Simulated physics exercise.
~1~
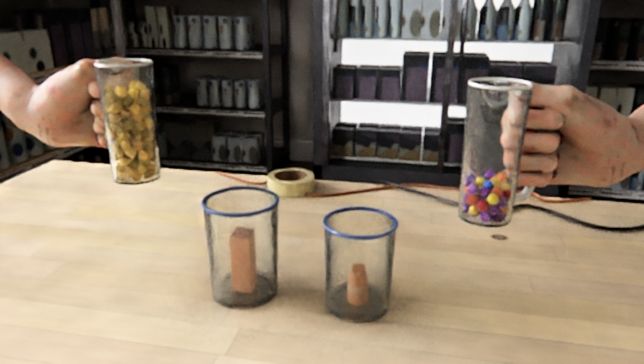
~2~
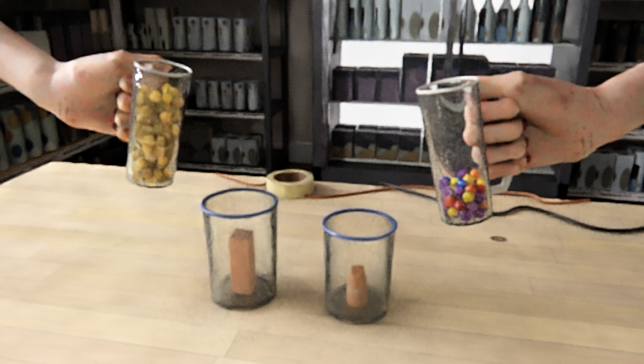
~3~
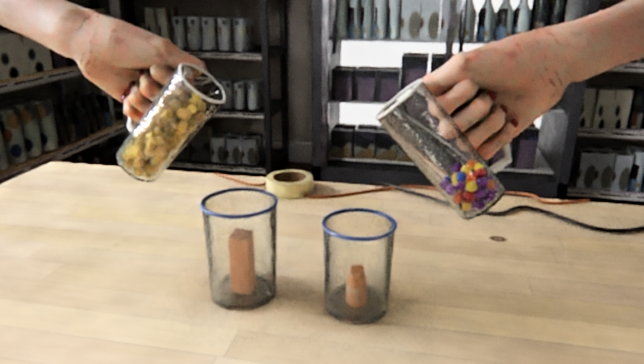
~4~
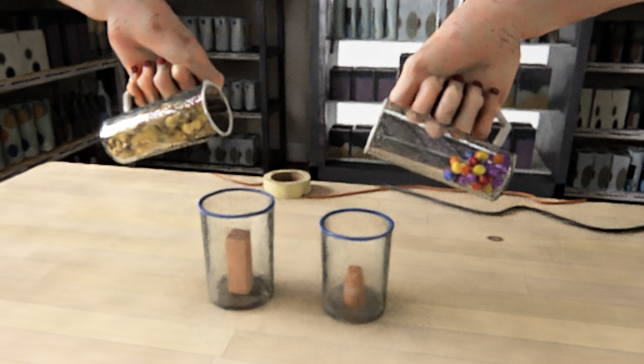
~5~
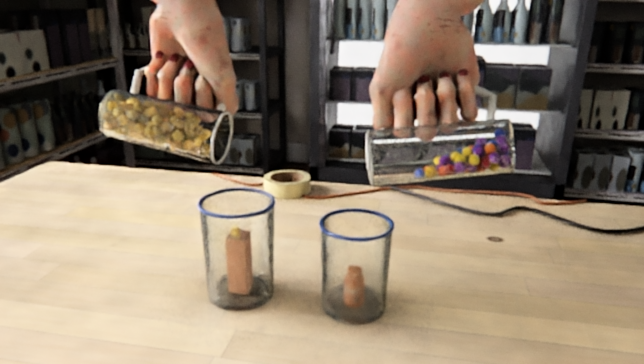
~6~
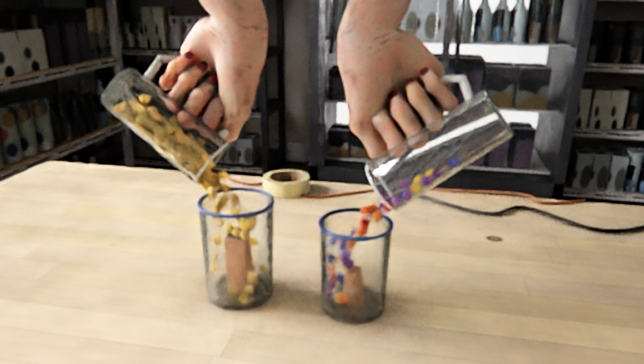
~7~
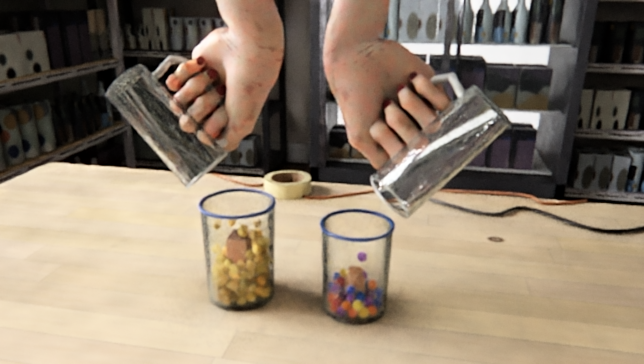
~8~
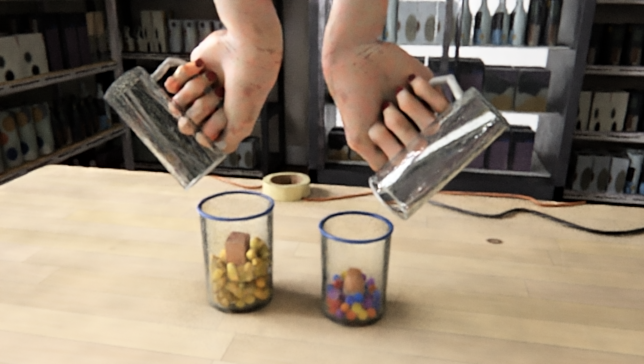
Two hands hold clear handled cups, the left one filled with yellow pieces and the right one partly filled with purple, red and yellow beads, above a pale wooden table seen from the front by a slightly swaying camera. Below stand two blue-rimmed glasses, each with a reddish-brown block inside, the left block taller, with a tape roll, cables and dark shelves behind. The hands tip the cups inward onto their sides, then further over, and both loads pour into the glasses. The emptied cups stay tilted overhead as the pieces settle around the blocks, whose tops still show.
